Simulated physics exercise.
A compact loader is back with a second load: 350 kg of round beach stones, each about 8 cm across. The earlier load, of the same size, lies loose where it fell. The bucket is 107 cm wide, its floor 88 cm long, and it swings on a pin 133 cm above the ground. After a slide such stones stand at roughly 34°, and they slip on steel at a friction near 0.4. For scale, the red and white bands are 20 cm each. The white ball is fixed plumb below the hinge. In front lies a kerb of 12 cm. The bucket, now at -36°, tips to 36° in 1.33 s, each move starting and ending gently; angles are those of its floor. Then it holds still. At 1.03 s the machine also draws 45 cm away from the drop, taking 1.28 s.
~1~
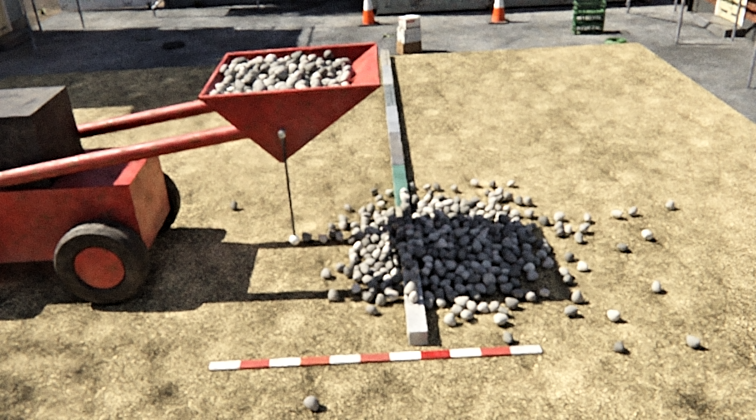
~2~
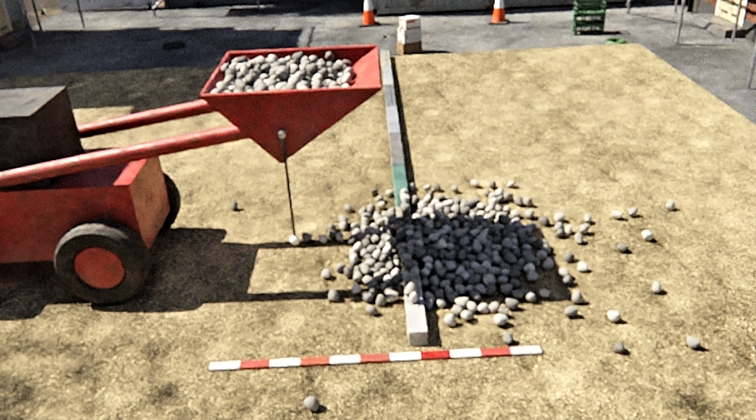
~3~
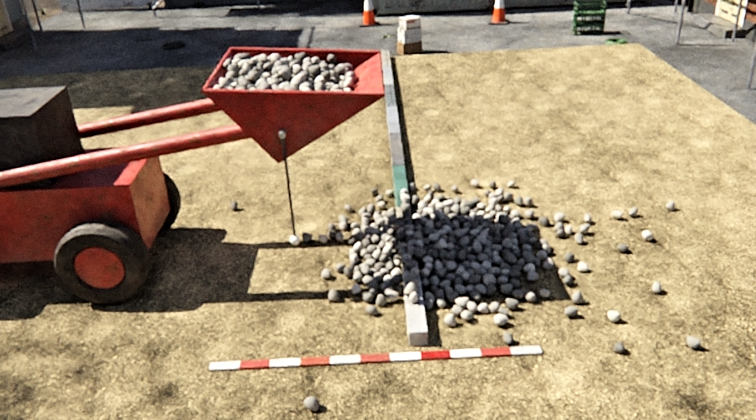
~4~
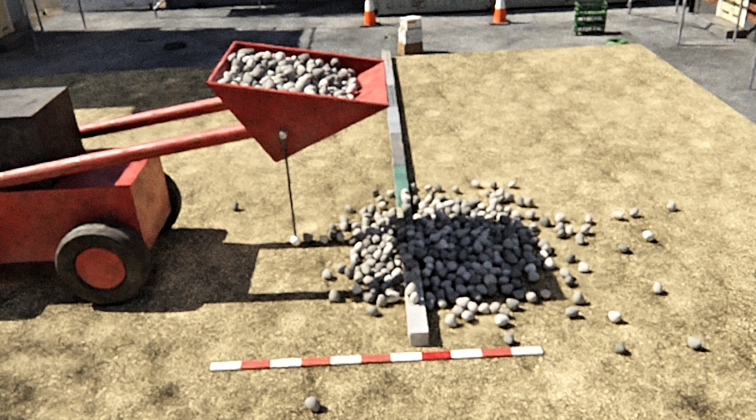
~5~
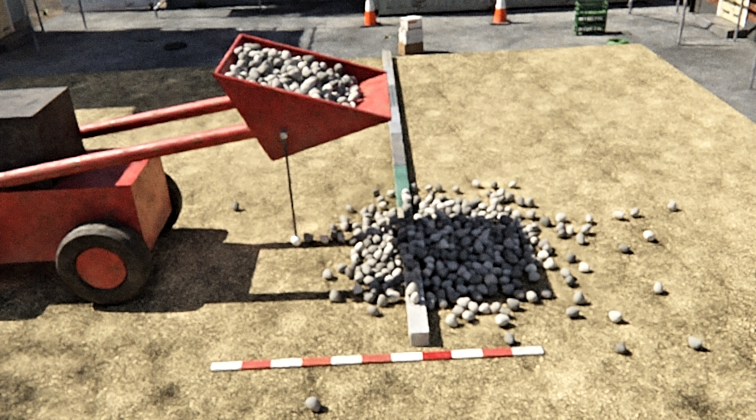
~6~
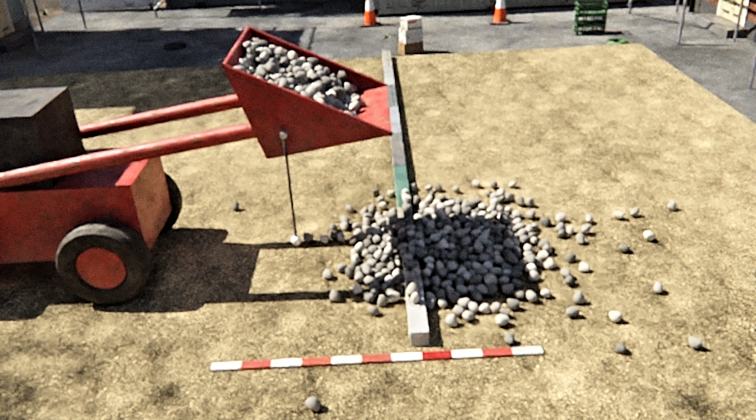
The clip opens on a red machine at the left holding a raised bucket full of grey stones, with an earlier pile lying loose across a kerb on sandy ground. The bucket slowly tilts, its back rising and its right lip lowering, until it slopes toward the right, still loaded.
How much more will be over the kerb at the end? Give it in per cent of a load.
Close to 40 parts in a hundred.
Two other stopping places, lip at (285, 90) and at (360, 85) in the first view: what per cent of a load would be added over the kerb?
Near 0 per cent from the first place, 25 from the second.
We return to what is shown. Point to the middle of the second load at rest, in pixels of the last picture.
Near (397, 238).
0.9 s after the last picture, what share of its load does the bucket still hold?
About 40 per cent.
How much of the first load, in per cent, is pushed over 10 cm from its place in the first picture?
Roughly 15 per cent of them.
Then, 0.4 s after the last picture the floor is at 25°; in per cent of one load, 100 in the bucket, 27 on this side of the kerb, 73 over the kerb; the foremost stones are at (641, 242).
Then, 0.9 s after the last picture the floor is at 36°; in per cent of one load, 41 in the bucket, 79 on this side of the kerb, 81 over the kerb; the foremost stones are at (641, 242).
Then, 2.2 s after the last picture the floor is at 36°; in per cent of one load, 0 in the bucket, 87 on this side of the kerb, 113 over the kerb; the foremost stones are at (641, 242).
Then, 4.9 s after the last picture the floor is at 36°; in per cent of one load, 0 in the bucket, 87 on this side of the kerb, 113 over the kerb; the foremost stones are at (641, 242). Net gain over the kerb, 40.
